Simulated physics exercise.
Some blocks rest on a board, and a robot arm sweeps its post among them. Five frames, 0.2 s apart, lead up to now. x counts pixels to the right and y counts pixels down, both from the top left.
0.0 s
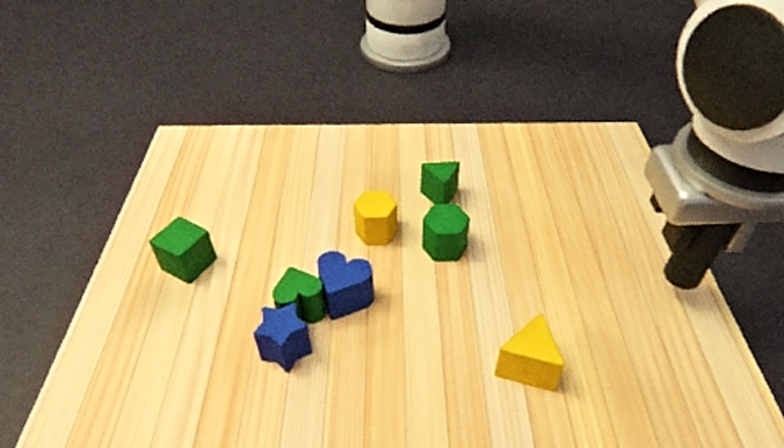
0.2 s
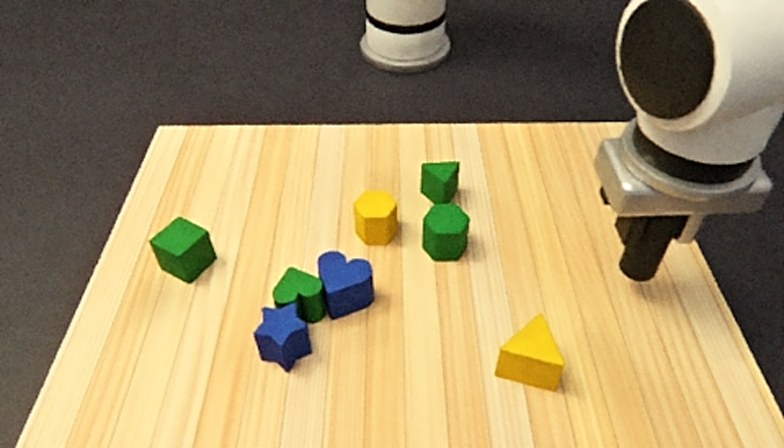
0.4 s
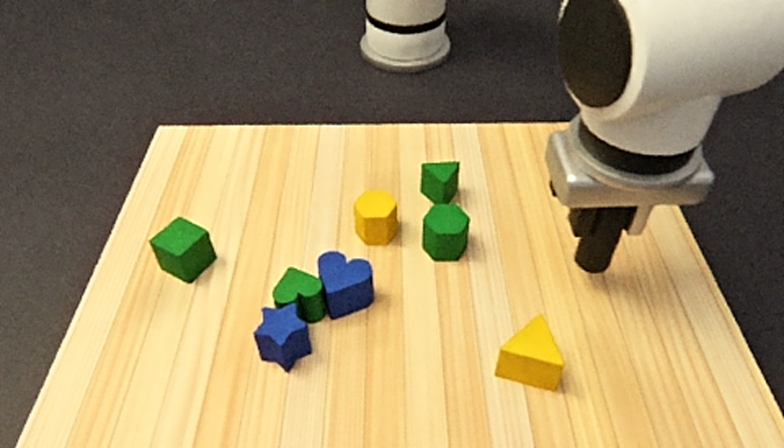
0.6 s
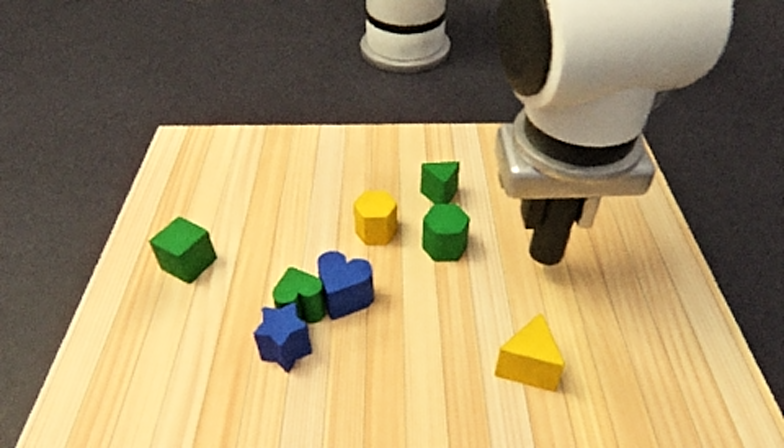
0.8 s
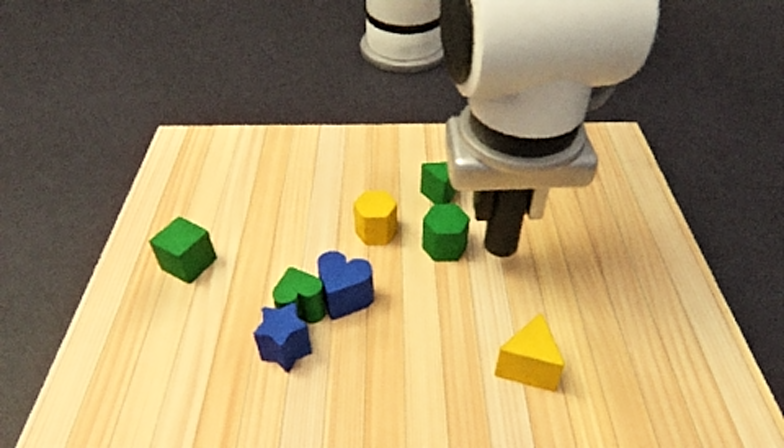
A robot arm swept its dark post steadily leftward across the right side of a wooden board, coming in close beside the green hexagon, while the green, blue and yellow blocks all stayed still.
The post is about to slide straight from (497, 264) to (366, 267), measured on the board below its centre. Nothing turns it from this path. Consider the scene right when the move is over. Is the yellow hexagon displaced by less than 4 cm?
It seems so.
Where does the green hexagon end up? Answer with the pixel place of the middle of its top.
The middle of its upper face will lie at (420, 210).
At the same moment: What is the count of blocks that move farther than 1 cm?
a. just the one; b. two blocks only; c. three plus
I choose a.
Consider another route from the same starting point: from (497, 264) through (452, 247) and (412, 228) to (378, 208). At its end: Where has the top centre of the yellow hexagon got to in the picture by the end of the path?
I'd place it at (304, 197), taking the centre of its top.
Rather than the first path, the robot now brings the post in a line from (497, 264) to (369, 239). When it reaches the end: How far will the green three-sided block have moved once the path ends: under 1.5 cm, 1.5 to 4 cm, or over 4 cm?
Short of 1.5 cm.
What follows on the original path. One third of the way, post at (455, 246); green hexagon at (433, 214), turned 30° clockwise.
Two thirds of the way, post at (410, 248); green hexagon at (420, 210), turned 60° clockwise.
At the end, post at (365, 248); yellow hexagon still; green hexagon at (420, 210), turned 60° clockwise.
